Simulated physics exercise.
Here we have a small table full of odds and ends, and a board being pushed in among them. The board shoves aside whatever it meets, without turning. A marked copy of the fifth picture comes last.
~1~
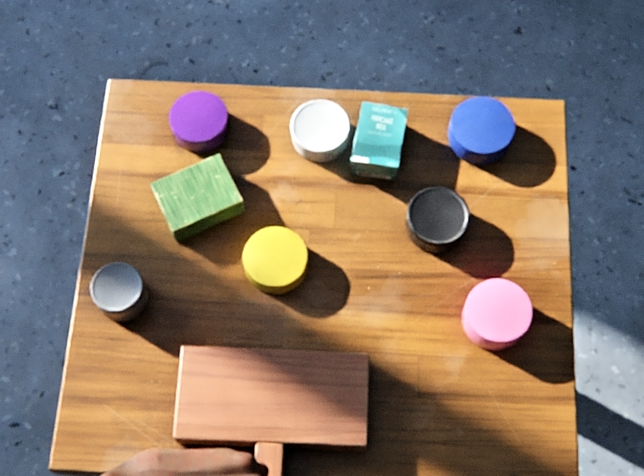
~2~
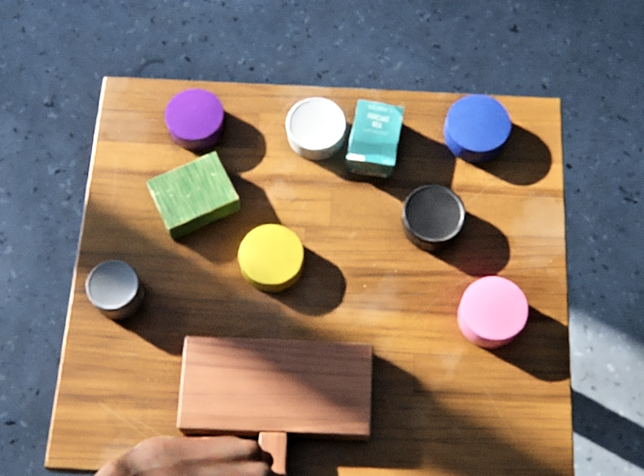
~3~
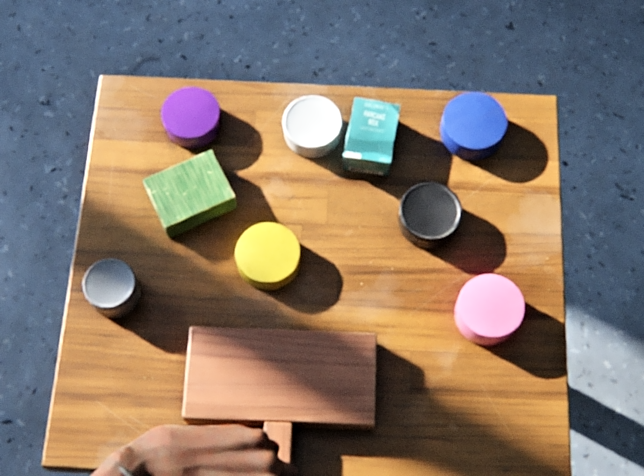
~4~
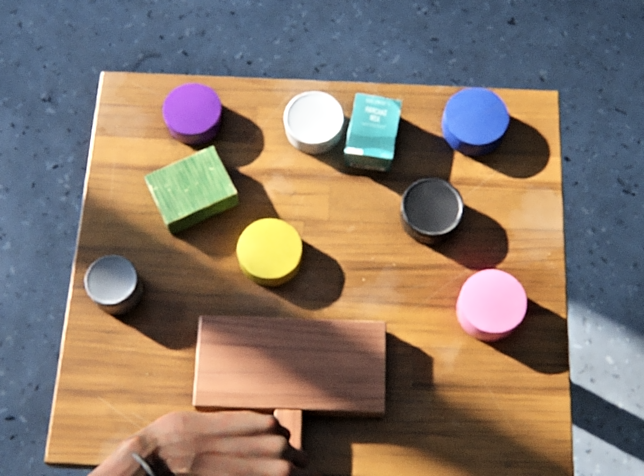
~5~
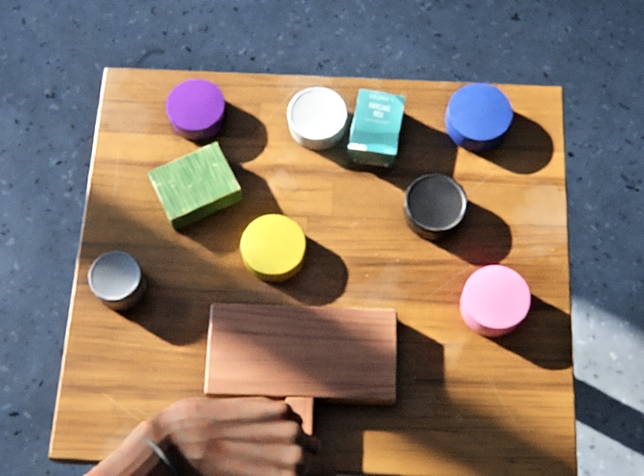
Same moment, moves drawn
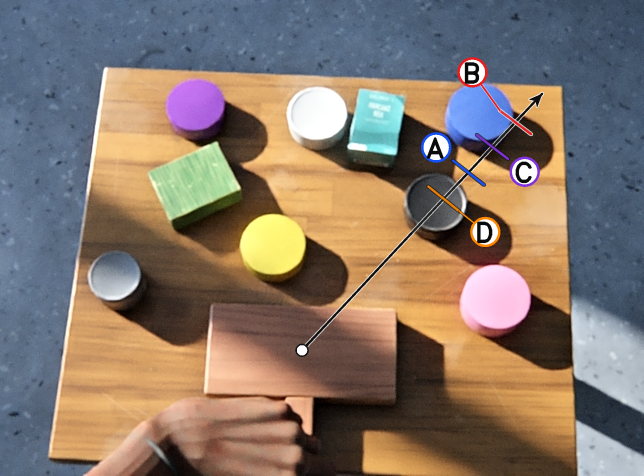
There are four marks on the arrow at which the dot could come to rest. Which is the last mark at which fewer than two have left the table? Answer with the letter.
At C, and not beyond.
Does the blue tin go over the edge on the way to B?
Yes.
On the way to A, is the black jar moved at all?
Yes.
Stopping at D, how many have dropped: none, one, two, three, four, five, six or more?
In all, none.
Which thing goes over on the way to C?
The blue tin goes over.
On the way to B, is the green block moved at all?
No.
On the marked copy, A at (468, 173); B at (516, 122); C at (493, 147); D at (444, 199); the arrow from (302, 350) to (542, 94); the white dot at (302, 350).
With C. Early on, board (373, 278); yellow tin (287, 205); grey tub (119, 281).
Further on, board (441, 206); blue tin (485, 96); pink pot (539, 290).
At the end, board (490, 153); blue tin over the edge; turquoise box (394, 82); one fallen.
As for the rest, A is within the limit but short; B drops two; D is within the limit but short.
